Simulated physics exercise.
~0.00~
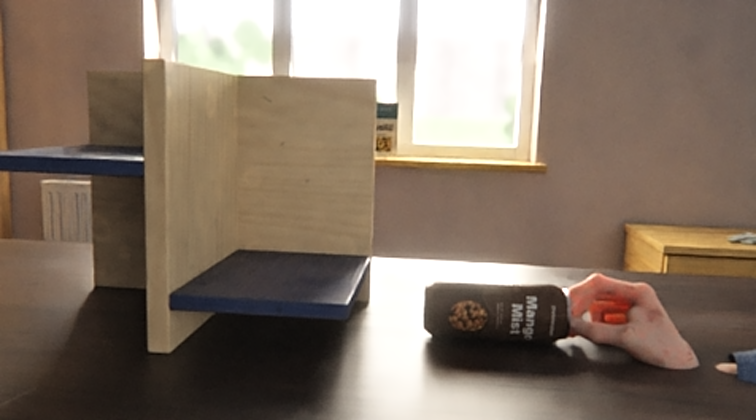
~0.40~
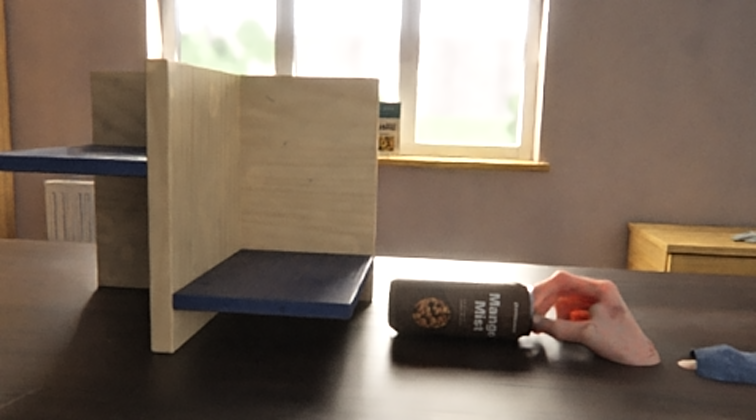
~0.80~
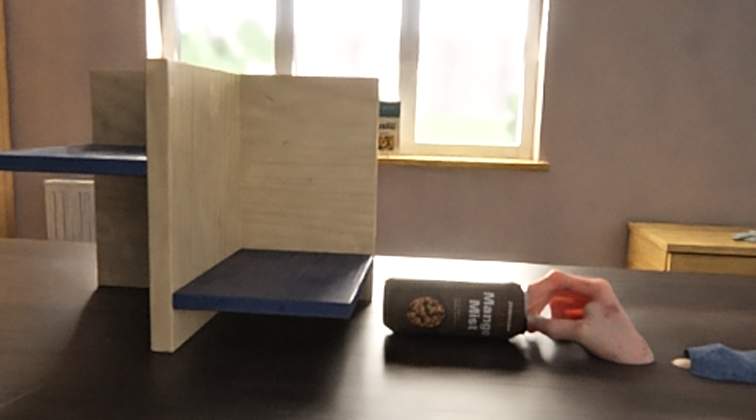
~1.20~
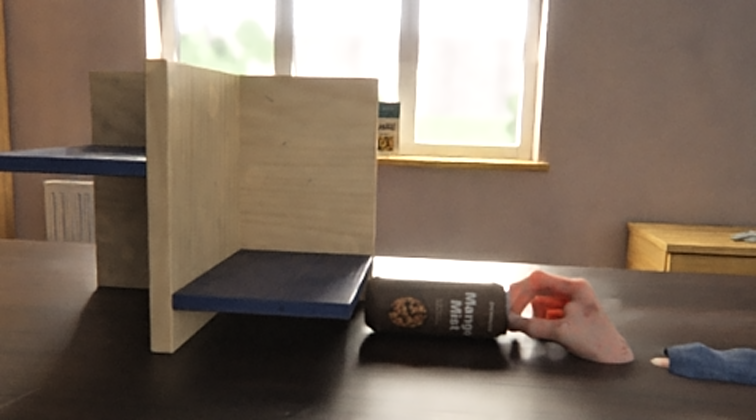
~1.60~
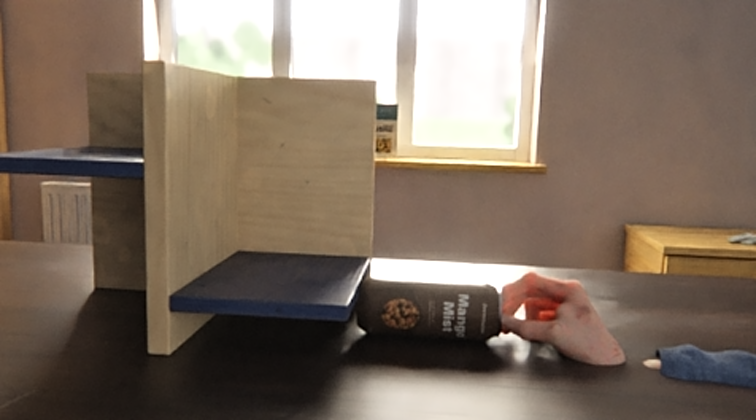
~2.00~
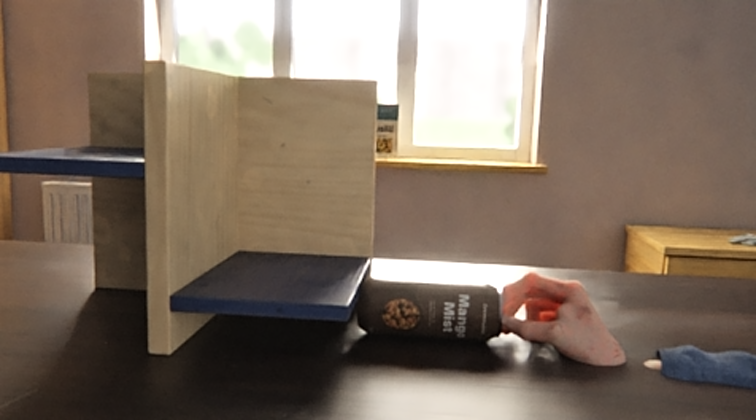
At first, a dark can with a round design on its label lies on its side on a black table, with a hand at its right end. To the left stands a pale wooden unit with blue shelves, one of them low over the tabletop, in front of a bright window. The hand pushes the can left towards the low shelf, quickly at first and then in smaller shifts. The can slides up to the opening and stops at the shelf's edge. It ends at rest there, still outside, with the hand still behind it.
